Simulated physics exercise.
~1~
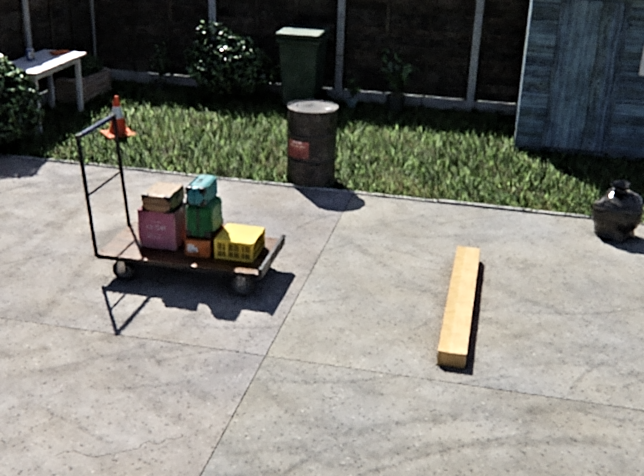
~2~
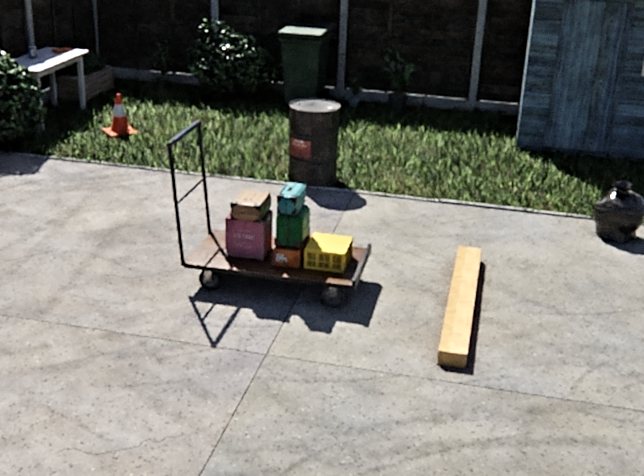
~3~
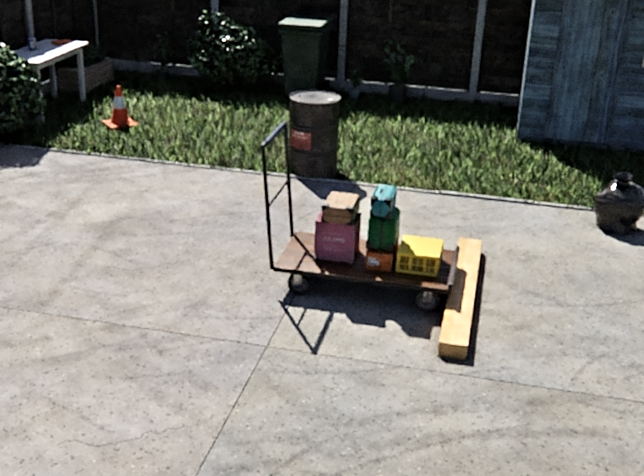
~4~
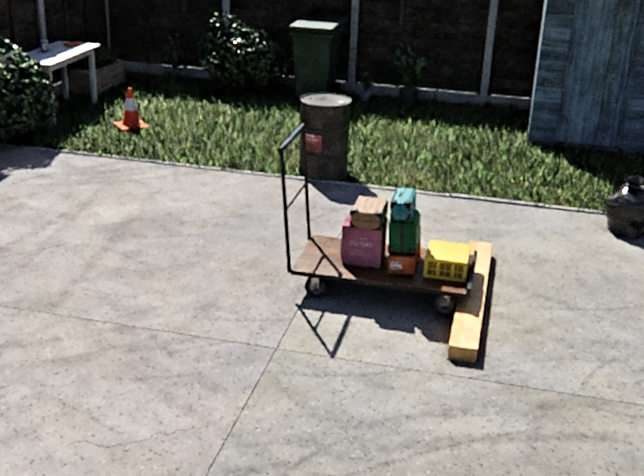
A flatbed trolley stacked with colourful boxes and cases rolled right across a sunny concrete yard until it came up against a wooden beam and stopped, the teal case on top leaning slightly and the whole load still on the deck.
